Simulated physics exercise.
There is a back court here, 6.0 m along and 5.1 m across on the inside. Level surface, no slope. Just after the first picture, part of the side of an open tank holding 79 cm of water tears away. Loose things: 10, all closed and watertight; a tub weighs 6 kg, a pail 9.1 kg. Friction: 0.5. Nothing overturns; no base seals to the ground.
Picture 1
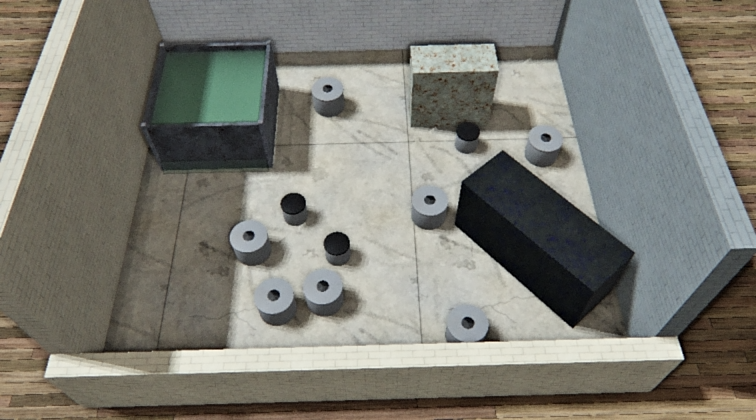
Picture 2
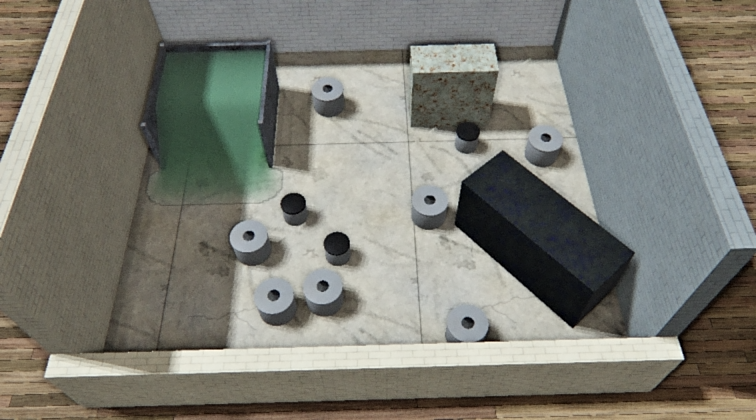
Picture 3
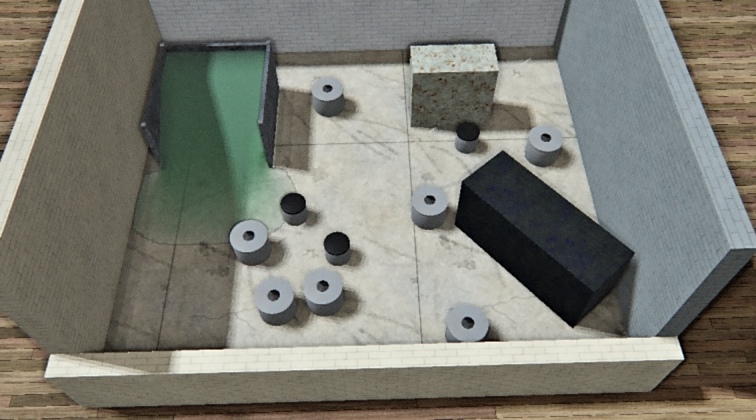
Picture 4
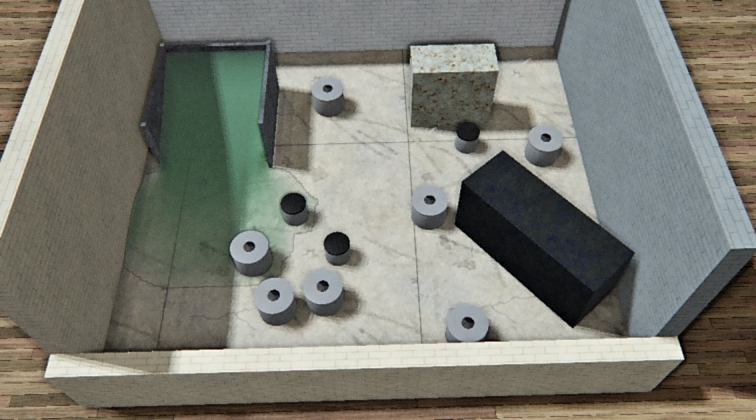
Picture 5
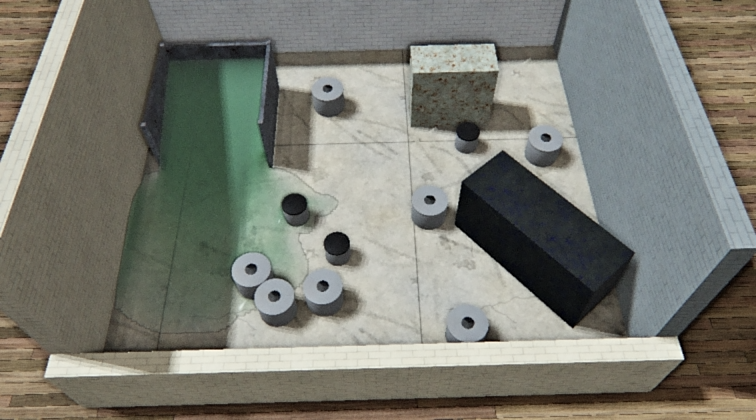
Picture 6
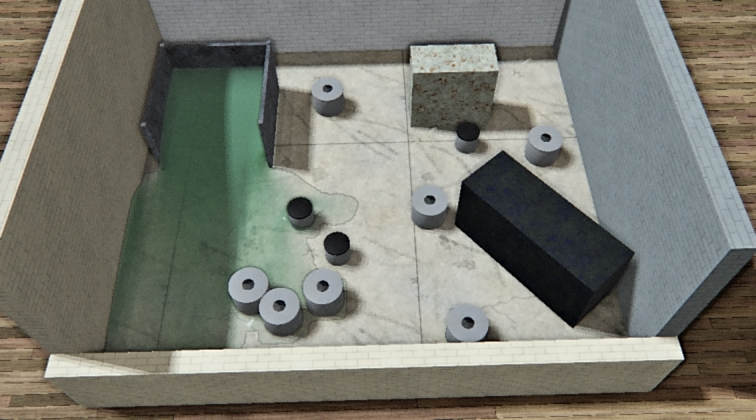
In a walled back court, the front of an open tank tore away and green water spread across the left side of the floor, pushing one grey tub forward, then nudging a couple of others slightly.
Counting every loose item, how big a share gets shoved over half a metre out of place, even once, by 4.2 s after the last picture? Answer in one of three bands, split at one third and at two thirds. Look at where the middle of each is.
Two thirds or more.
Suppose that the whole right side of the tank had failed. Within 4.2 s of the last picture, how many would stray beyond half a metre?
In that case 5 of them.
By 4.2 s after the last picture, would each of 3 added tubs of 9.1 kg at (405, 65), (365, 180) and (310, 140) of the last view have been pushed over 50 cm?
The first comes out within the limit, the second beyond the limit, the third within the limit.
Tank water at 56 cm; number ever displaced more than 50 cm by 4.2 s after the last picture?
So the tally would be 7.
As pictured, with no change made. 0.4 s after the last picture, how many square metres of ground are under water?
I'd estimate close to 10.0 m2.
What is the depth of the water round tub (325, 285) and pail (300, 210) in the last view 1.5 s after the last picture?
Roughly 5 and 4 cm.
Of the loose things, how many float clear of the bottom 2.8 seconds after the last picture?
5.
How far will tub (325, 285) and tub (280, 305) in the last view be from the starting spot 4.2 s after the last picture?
Respectively, 250 centimetres and 200 centimetres.
Then, 0.4 s after the last picture 2 of 10 are over 50 cm from their spots; 1 afloat.
Then, 1.5 s after the last picture 5 of 10 are over 50 cm from their spots; 2 afloat.
Then, 2.8 s after the last picture 6 of 10 are over 50 cm from their spots; 5 afloat.
Then, 4.2 s after the last picture 7 of 10 are over 50 cm from their spots, and 7 have been at some point; 5 afloat.
